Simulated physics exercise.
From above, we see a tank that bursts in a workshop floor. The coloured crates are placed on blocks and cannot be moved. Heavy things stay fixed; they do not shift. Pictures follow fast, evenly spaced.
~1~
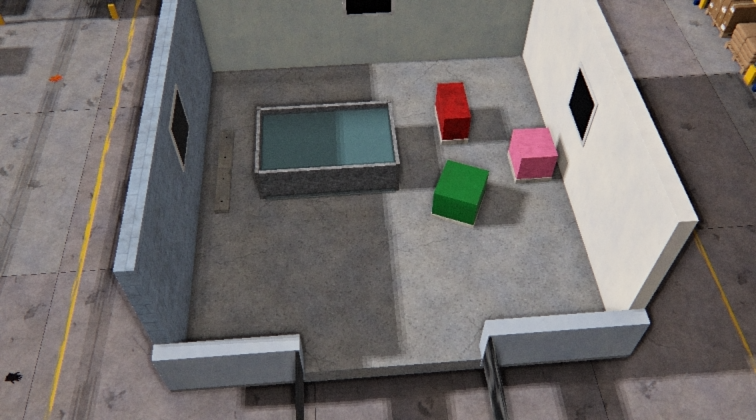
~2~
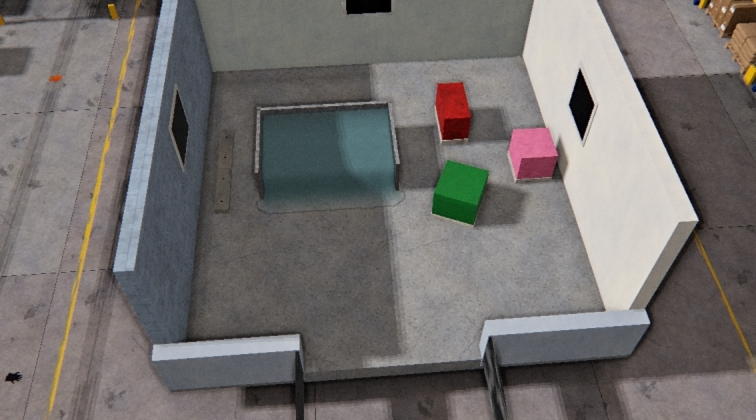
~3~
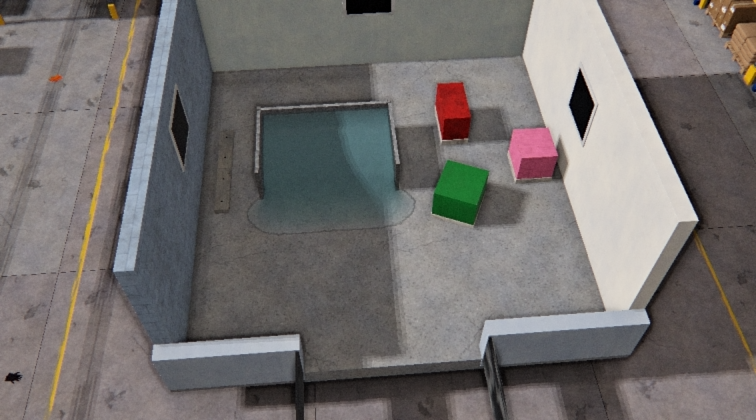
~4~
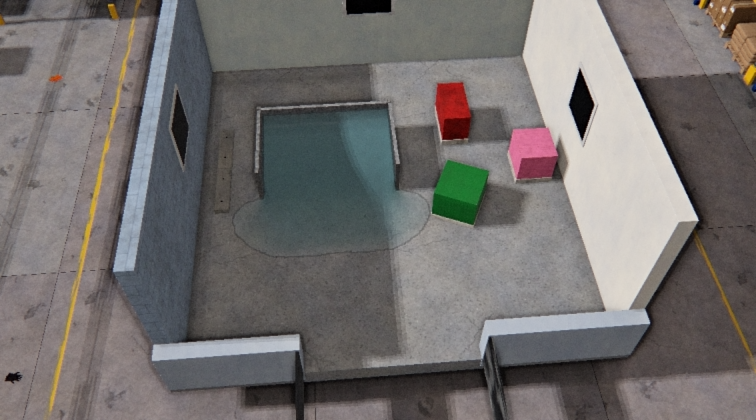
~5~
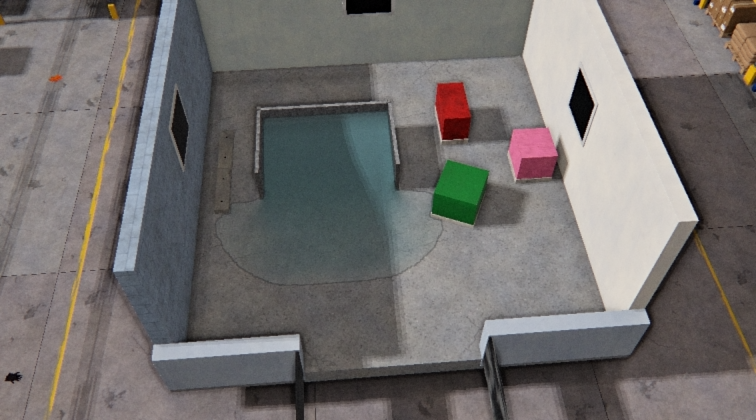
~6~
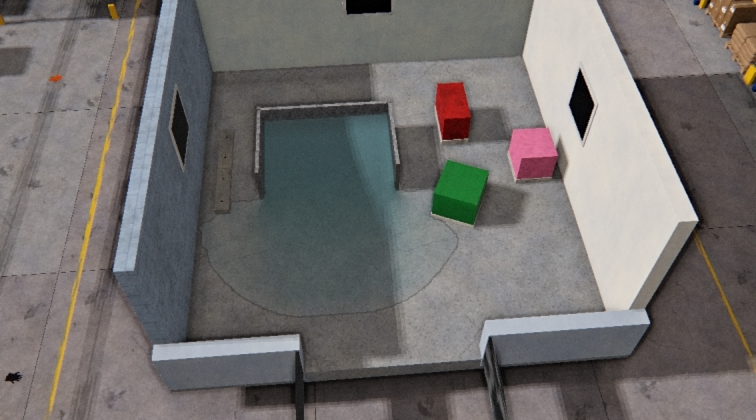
On a workshop floor, the front side of a water-filled tank gave way and water poured out, spreading toward the viewer in a widening rounded pool while the red, pink and green boxes stayed still.
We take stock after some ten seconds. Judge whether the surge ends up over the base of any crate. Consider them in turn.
In the end the green crate is protected, the pink crate is protected, the red crate is protected.
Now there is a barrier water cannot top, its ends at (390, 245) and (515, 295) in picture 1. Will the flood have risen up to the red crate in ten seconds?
For red: Untouched.
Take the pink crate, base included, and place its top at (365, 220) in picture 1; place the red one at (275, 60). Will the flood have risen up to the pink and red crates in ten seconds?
As I see it, the pink crate is flooded; meanwhile the red crate is not reached.
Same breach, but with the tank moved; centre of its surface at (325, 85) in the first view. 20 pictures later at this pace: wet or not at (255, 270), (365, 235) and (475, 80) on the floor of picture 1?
The first spot is inundated, the second inundated, and the third not reached.
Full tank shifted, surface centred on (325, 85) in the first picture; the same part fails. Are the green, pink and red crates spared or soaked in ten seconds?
I'd say the green one is overrun, the pink one is unharmed and the red one is unharmed.
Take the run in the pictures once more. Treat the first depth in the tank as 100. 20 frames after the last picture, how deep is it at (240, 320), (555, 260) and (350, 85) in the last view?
Going in order, that's 20, 0 and 0 %.
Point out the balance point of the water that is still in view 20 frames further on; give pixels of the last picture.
Near (327, 262).
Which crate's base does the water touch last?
Last of all: The crate marked red.
A moment on, water covers 35 % of the floor; the green crate water round its plinth, the pink crate not reached, the red crate not reached.
Next, water covers 40 % of the floor; the green crate water round its plinth, the pink crate not reached, the red crate not reached.
Then, water covers 40 % of the floor; the green crate water round its plinth, the pink crate not reached, the red crate not reached.
Later, water covers 55 % of the floor; the green crate water round its plinth, the pink crate water round its plinth, the red crate not reached.
In the end, water covers 75 % of the floor; the green crate stayed above the water, the pink crate stayed above the water, the red crate stayed above the water.
